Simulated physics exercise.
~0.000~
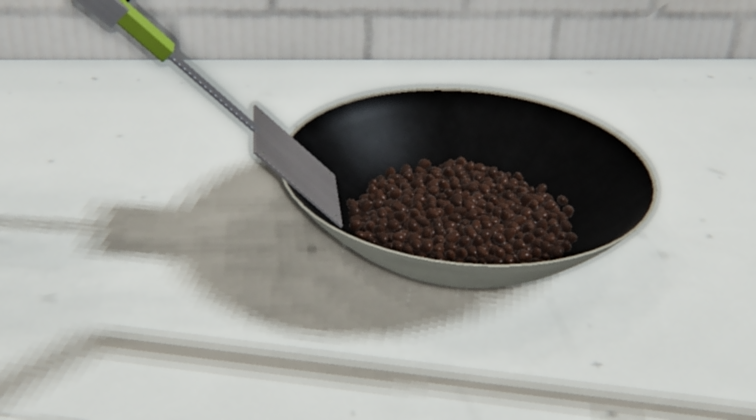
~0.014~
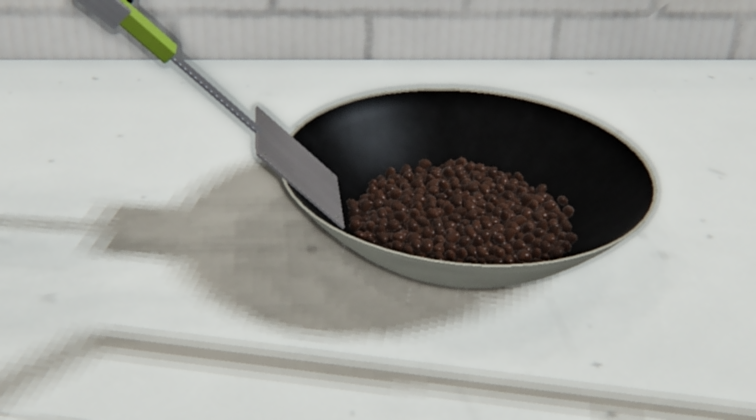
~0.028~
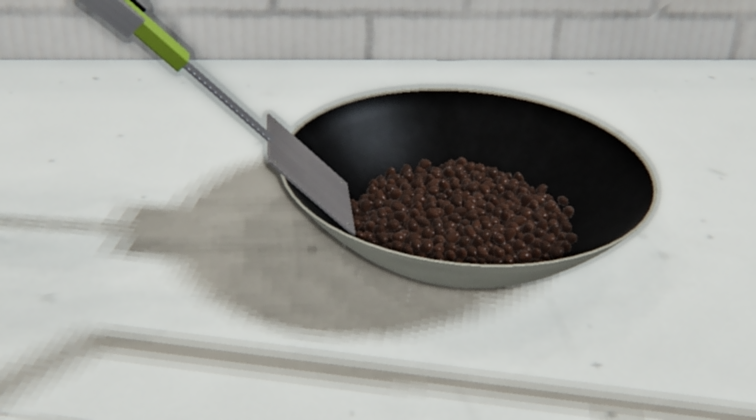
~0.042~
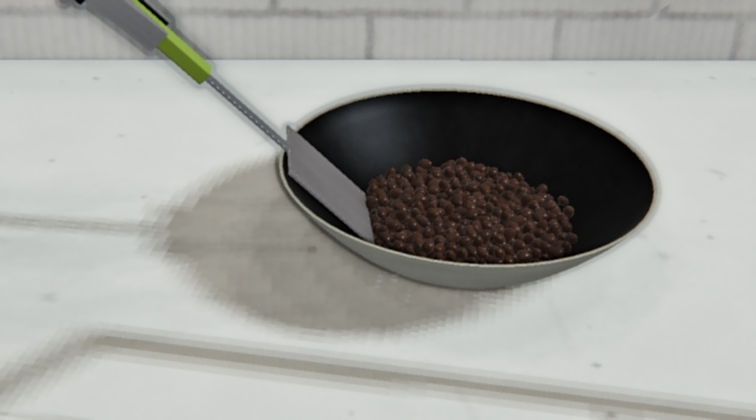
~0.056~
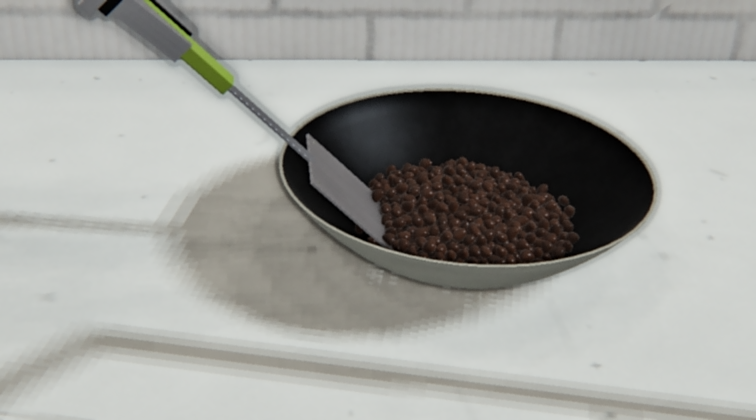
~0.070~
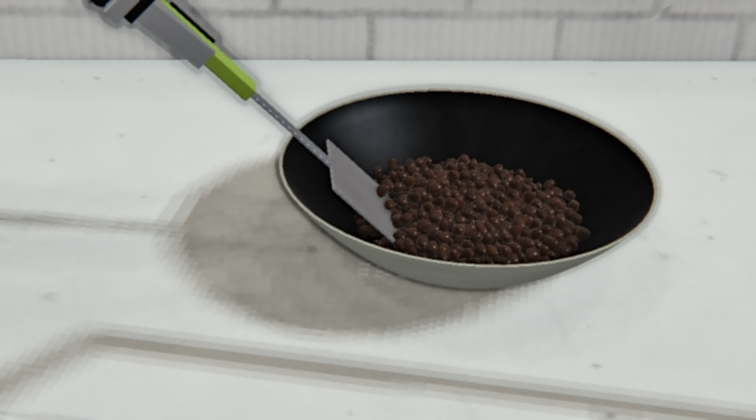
In a black wok on a white table, a paddle slides right into brown beans.
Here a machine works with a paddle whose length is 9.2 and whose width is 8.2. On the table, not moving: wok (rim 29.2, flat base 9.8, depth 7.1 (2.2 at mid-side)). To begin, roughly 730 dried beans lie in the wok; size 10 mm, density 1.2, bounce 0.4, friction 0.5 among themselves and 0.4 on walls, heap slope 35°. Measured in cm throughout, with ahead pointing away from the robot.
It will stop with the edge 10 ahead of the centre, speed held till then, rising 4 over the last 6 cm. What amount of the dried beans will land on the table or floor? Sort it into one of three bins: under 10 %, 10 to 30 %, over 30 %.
Bin: Over 30 %.
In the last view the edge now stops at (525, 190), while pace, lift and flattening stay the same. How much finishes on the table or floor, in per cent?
About 15 per cent.
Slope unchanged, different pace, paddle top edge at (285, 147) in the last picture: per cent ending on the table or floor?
Near 15 in a hundred.
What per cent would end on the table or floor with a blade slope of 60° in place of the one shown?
I'd expect near 45 percent then.
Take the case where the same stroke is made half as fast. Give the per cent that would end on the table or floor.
25 %.
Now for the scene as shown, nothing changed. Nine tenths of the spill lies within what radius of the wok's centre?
Around 65 centimetres.
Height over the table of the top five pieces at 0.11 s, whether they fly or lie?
Around 6 cm above the table.
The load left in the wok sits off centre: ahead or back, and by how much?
Ahead, by around 3.5 cm.
After 0.11 s, sloping 45°, highest piece 6 above the table; 727 in the wok.
After 0.15 s, sloping 45°, highest piece 8 above the table; 727 in the wok.
After 0.37 s, sloping 45°, highest piece 24 above the table; 440 in the wok, 60 on the table or floor, 227 on the blade or in flight.
After 1.42 s, sloping 45°, highest piece 6 above the table; 439 in the wok, 288 on the table or floor.
At rest, 439 in the wok, 288 on the table or floor. That is 40 % on the table or floor.
